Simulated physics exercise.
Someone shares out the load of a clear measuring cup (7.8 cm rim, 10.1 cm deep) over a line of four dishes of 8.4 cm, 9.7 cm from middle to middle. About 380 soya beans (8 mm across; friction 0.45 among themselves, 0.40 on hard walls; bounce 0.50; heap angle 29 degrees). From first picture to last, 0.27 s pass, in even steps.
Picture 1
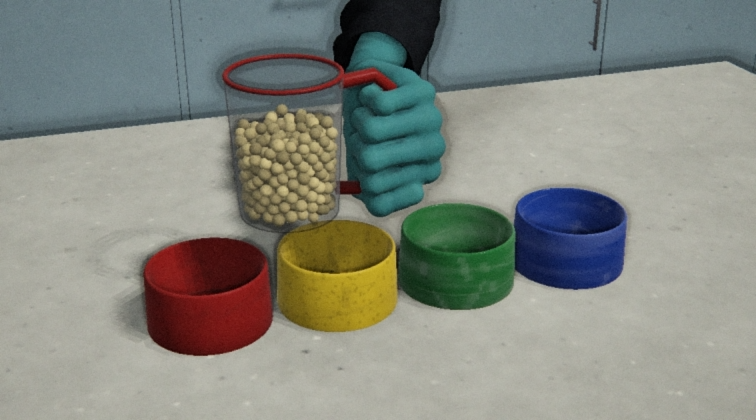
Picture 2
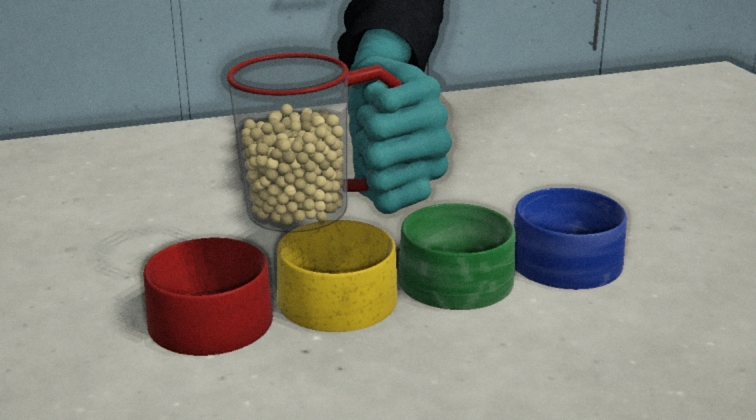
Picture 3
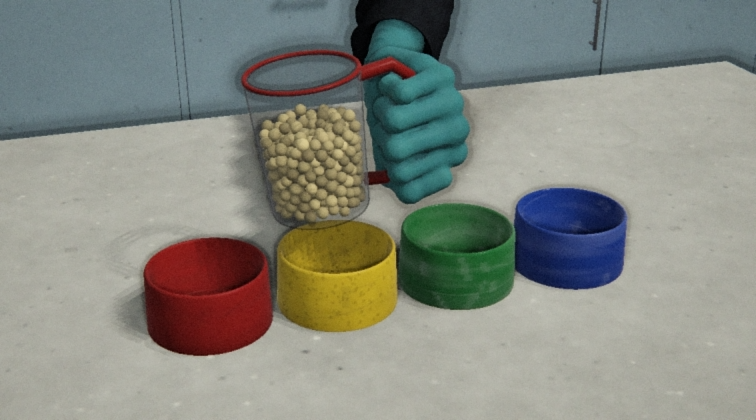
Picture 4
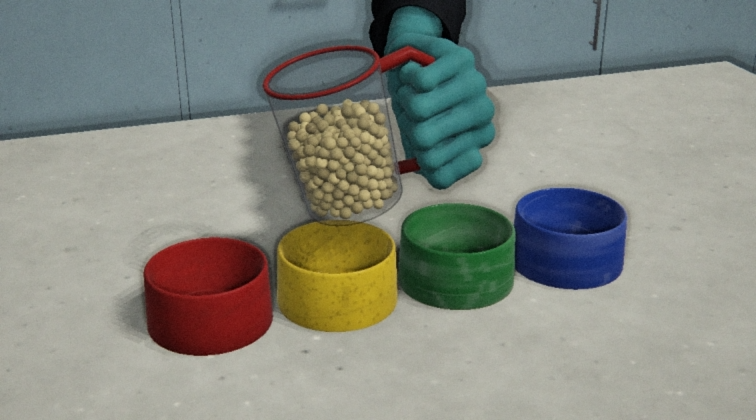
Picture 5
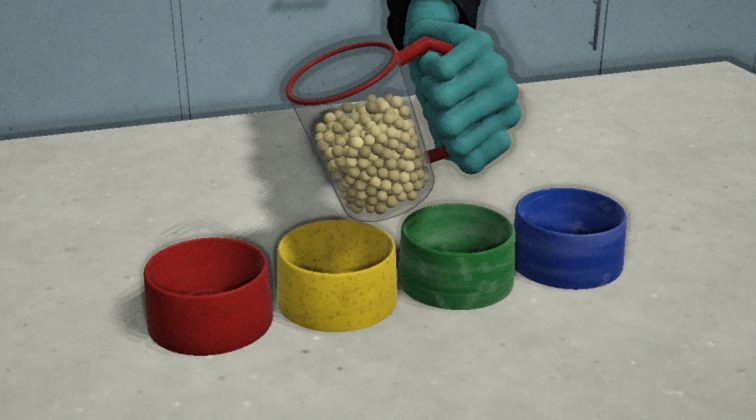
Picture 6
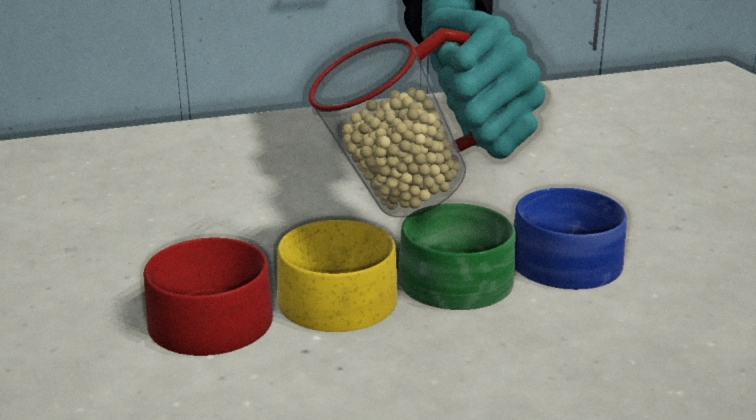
The footage shows a gloved teal hand holding a clear, red-rimmed cup of pale round beans above a row of red, yellow, green and blue dishes, then moving it rightward while gradually tilting its rim to the left.
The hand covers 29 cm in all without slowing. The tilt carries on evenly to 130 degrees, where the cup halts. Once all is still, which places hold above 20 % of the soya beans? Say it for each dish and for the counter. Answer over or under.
Red under, blue over, green under, yellow under, counter under.
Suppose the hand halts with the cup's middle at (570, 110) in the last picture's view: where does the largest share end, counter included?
Most goes to: Green.
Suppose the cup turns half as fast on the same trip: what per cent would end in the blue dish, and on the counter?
In that case blue 90; counter 10.
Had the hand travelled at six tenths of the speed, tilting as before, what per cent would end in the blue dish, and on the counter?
In that case blue 50, counter 20.
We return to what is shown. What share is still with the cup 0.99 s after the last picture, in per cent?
Some 5 per cent of the load.
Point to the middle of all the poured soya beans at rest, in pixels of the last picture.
At about (572, 229).
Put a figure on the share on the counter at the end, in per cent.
Roughly 5 per cent.
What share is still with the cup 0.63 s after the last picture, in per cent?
About 95 per cent.
Then, 0.38 s after the last picture, tilt 77 degrees; cup holds 100 %.
Then, 0.63 s after the last picture, tilt 110 degrees; cup holds 95 %, blue 5 %.
Then, 0.99 s after the last picture, tilt 130 degrees; cup holds 5 %, blue 95 %.
In the end, red 0 %, blue 95 %, green 0 %, yellow 0 %, counter 5 %.
